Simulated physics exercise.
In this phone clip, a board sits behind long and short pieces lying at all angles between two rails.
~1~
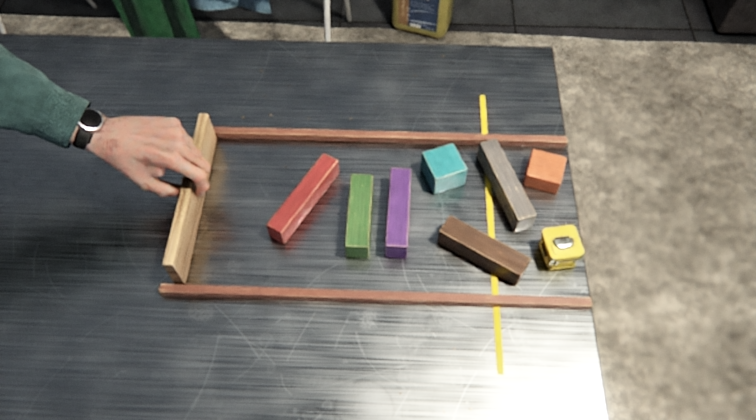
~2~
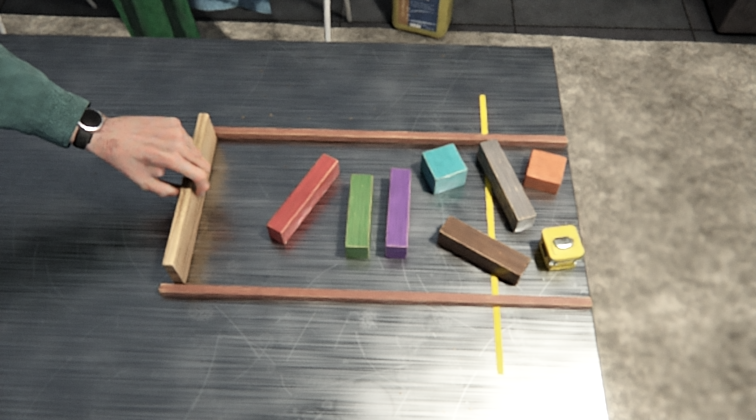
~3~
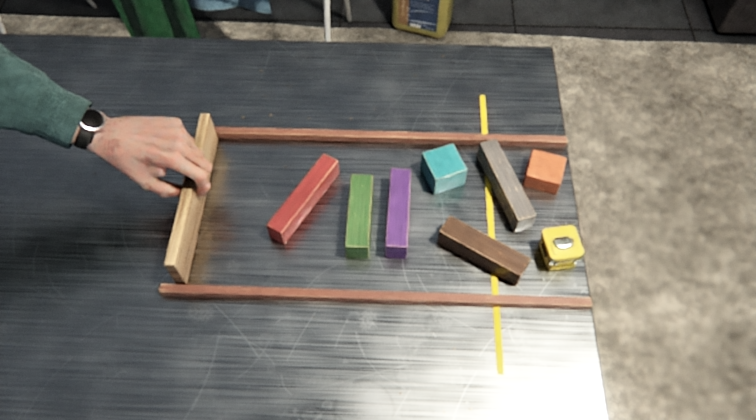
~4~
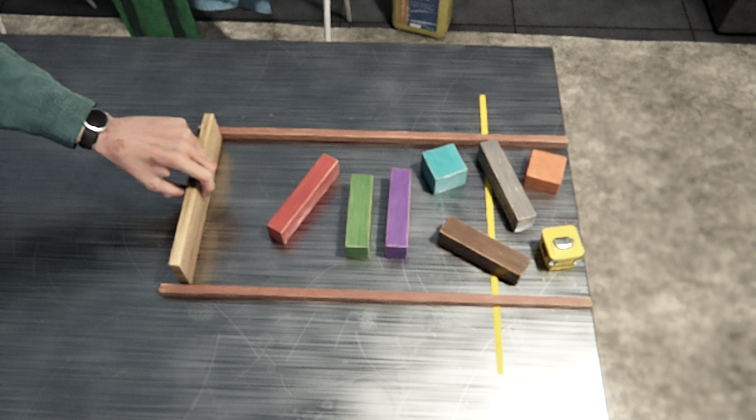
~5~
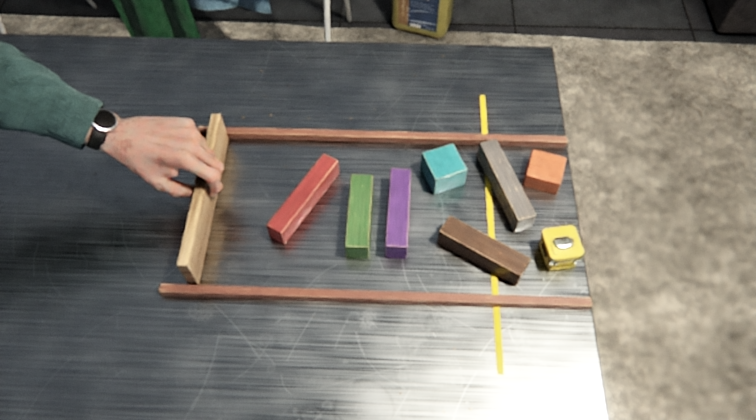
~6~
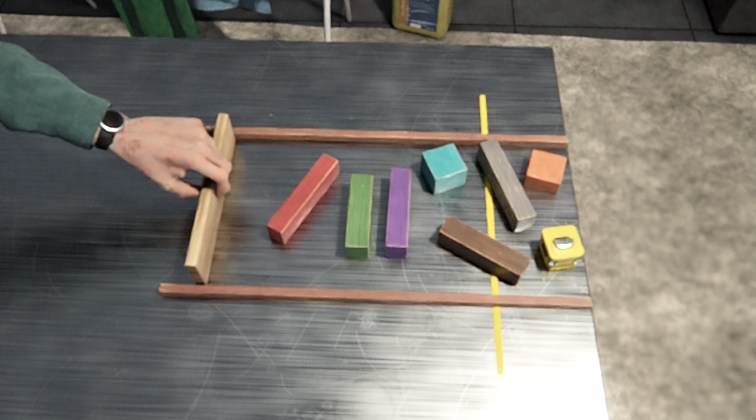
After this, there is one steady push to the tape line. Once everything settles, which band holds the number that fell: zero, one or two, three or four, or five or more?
Seems one or two of them come crashing down.
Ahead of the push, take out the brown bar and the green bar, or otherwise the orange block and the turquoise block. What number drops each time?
1 and 1.
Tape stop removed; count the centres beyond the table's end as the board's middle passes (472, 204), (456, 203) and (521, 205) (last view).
The counts are 1, 0 and 4, in that order.
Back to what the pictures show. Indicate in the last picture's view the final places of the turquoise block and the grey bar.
First: About (524, 164); second: About (566, 179).
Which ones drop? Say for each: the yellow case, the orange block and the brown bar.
Yellow case: Ends up off; orange block: Ends up off; brown bar: Still up.
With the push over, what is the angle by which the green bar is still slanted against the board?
The angle is about 0 degrees.
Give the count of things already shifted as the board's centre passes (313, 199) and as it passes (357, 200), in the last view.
Counts: 1 and 3.
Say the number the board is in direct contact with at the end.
1 touch it.
Early on, none off yet; yellow case at rest near (560, 248); orange block at rest near (545, 172); grey bar at rest near (505, 184).
Finally, the number that fall off is one or two; lost, orange block and yellow case.
